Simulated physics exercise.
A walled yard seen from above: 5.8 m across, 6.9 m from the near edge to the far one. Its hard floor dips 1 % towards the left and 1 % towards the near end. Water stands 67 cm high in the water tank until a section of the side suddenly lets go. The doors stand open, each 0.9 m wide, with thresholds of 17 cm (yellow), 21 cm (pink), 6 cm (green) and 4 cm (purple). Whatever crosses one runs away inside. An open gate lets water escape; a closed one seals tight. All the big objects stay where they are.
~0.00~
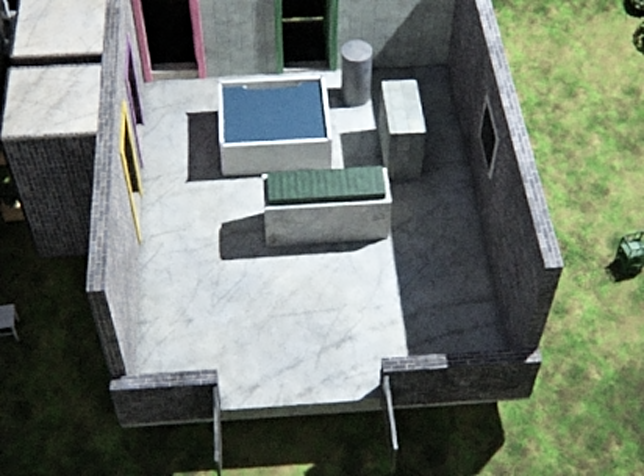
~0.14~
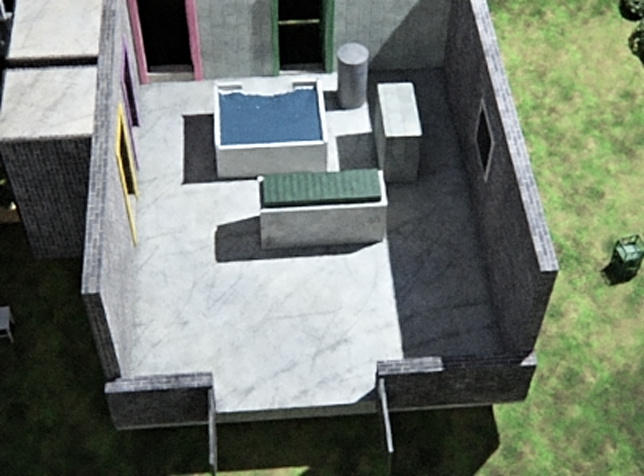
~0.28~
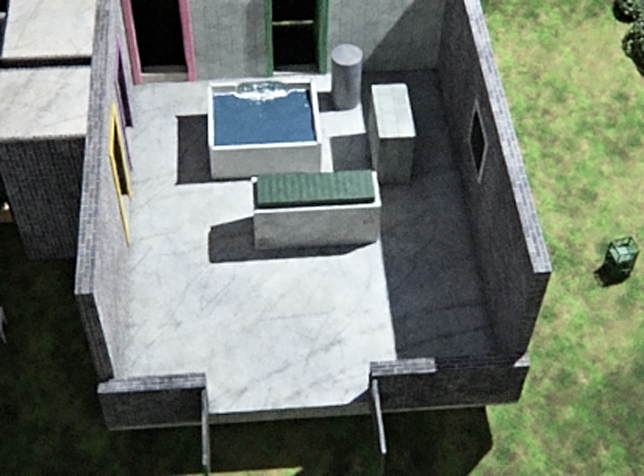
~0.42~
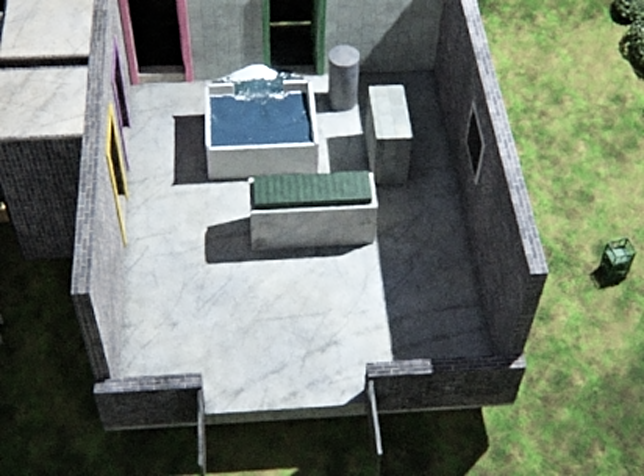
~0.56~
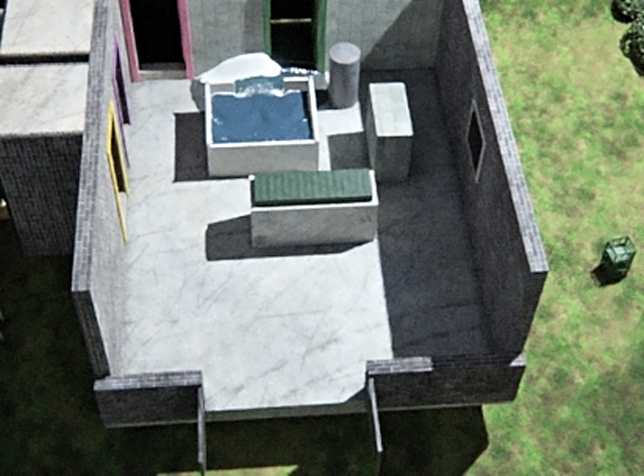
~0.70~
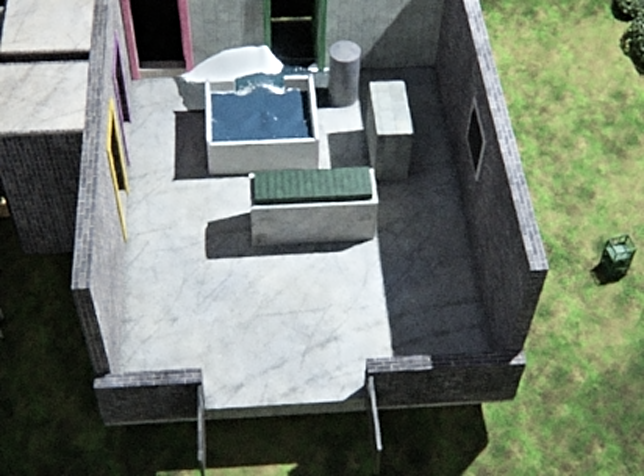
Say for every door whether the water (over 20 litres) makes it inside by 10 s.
Within that time: At the yellow door it keeps below the limit; at the pink door it stays under the limit; at the green door it passes the limit; at the purple door it passes the limit.
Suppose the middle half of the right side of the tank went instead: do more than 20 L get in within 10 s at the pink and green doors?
Against that limit: Pink below, green not over.
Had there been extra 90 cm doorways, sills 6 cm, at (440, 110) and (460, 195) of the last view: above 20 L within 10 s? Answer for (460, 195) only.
There: Below.
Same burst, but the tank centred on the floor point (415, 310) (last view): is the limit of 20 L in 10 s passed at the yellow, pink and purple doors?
Then: Yellow below, pink not over, purple over.
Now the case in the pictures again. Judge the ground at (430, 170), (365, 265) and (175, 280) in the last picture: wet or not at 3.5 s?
In that order: Flooded, not reached, wet.
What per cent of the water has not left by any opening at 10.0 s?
Some 68 per cent remains.
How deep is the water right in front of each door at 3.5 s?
Depths in cm: Yellow 5, pink 11, green 16, purple 9.
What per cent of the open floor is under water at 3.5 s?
About 40 per cent.
After 1.4 s water covers 10 % of the floor and is deepest (44 cm) near (256, 75); yellow door not reached, pink door 10 cm at the sill, 0 L in, green door 26 cm at the sill, 120 L in, purple door not reached.
After 2.2 s water covers 20 % of the floor and is deepest (30 cm) near (142, 80); yellow door not reached, pink door 12 cm at the sill, 0 L in, green door 20 cm at the sill, 219 L in, purple door 11 cm at the sill, 8 L in.
After 3.5 s water covers 40 % of the floor and is deepest (23 cm) near (256, 82); yellow door 5 cm at the sill, 0 L in, pink door 11 cm at the sill, 2 L in, green door 16 cm at the sill, 302 L in, purple door 9 cm at the sill, 35 L in.
After 6.0 s water covers 70 % of the floor and is deepest (13 cm) near (256, 82); yellow door 4 cm at the sill, 0 L in, pink door 7 cm at the sill, 2 L in, green door 10 cm at the sill, 363 L in, purple door 7 cm at the sill, 61 L in.
After 10.0 s water covers 85 % of the floor and is deepest (10 cm) near (119, 400); yellow door 3 cm at the sill, 0 L in, pink door 4 cm at the sill, 2 L in, green door 5 cm at the sill, 377 L in, purple door 5 cm at the sill, 73 L in.
